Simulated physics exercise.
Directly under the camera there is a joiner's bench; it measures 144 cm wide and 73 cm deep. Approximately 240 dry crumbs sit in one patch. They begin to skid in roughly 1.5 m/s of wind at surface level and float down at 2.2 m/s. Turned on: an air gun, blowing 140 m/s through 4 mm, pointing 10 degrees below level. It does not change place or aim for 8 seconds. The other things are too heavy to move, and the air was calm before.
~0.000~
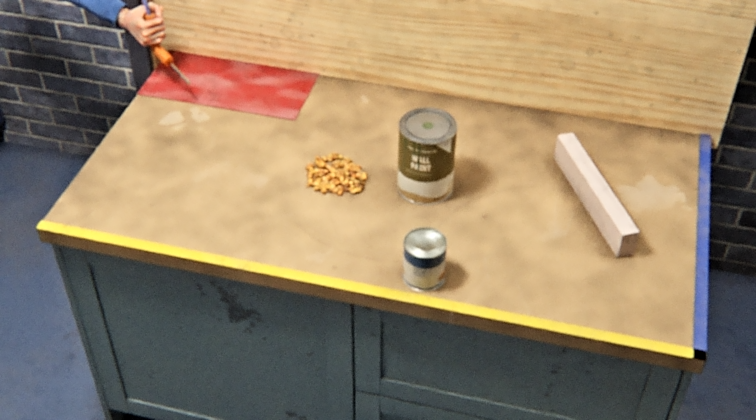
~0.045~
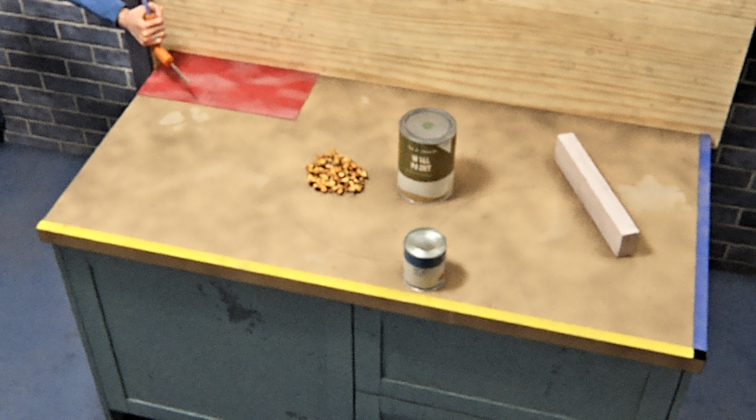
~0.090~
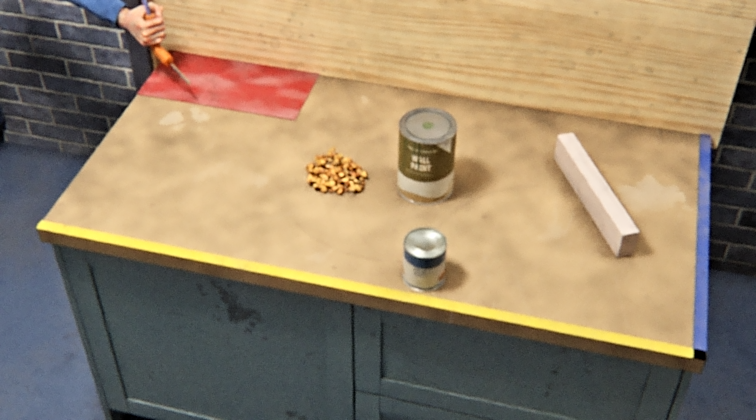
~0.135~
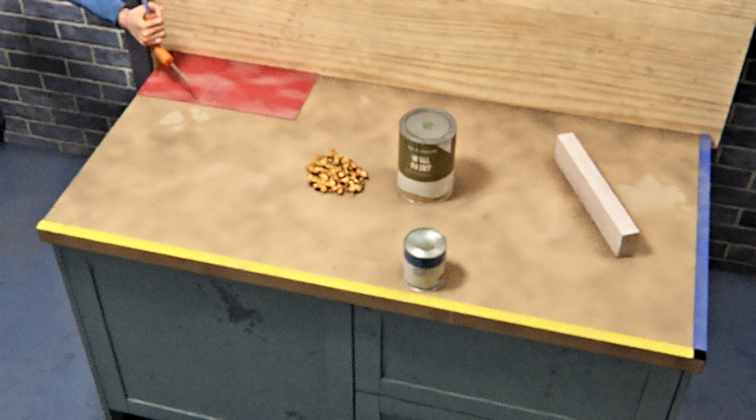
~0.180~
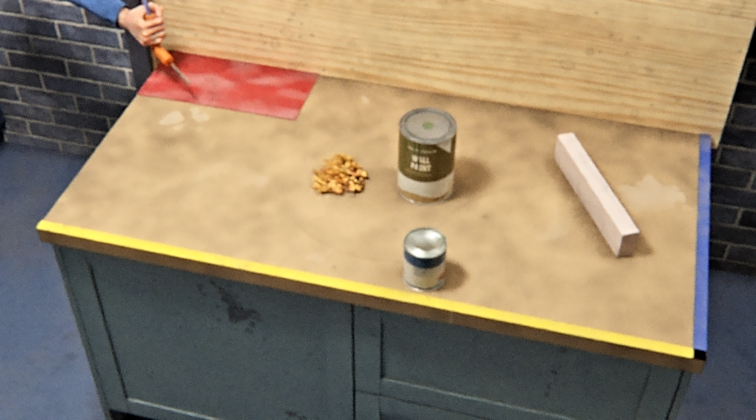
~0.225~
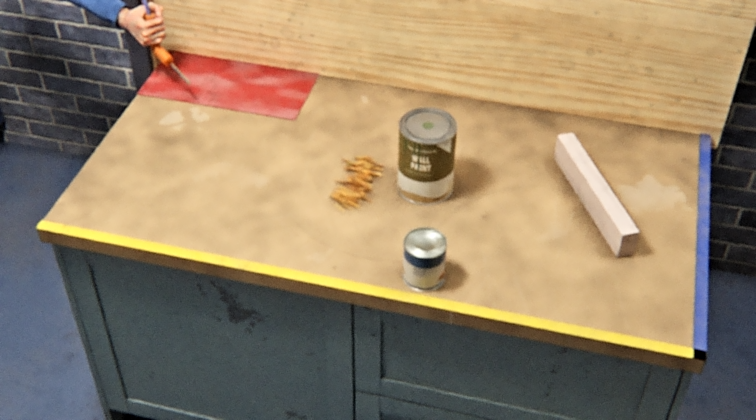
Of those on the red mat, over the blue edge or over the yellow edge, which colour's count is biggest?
The count is biggest for blue.
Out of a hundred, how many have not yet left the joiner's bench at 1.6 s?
About 30 % remain.
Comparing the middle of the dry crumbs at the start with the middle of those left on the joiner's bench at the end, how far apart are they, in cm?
20 cm.
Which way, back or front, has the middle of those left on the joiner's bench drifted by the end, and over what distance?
Shift: Backward, approx. 5 cm.
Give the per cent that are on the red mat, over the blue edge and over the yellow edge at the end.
About 0 % red, 50 % blue and 30 % yellow.
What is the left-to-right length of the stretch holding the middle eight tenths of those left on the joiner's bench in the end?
Spread, left to right: Approx. 40 cm.
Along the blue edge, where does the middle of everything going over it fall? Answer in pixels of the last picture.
Near (707, 326).
After 1.6 s the count stands so, 28 % are over the yellow edge, 0 % on the red mat and 42 % over the blue edge; the middle of those still in play is near (402, 176).
After 2.6 s the count stands so, 28 % are over the yellow edge, 0 % on the red mat and 44 % over the blue edge; the middle of those still in play is near (402, 176).
After 4.4 s the count stands so, 28 % are over the yellow edge, 0 % on the red mat and 48 % over the blue edge; the middle of those still in play is near (404, 171).
After 8.0 s, at the end, 28 % are over the yellow edge, 0 % on the red mat and 50 % over the blue edge; the middle of those still in play is near (429, 163).
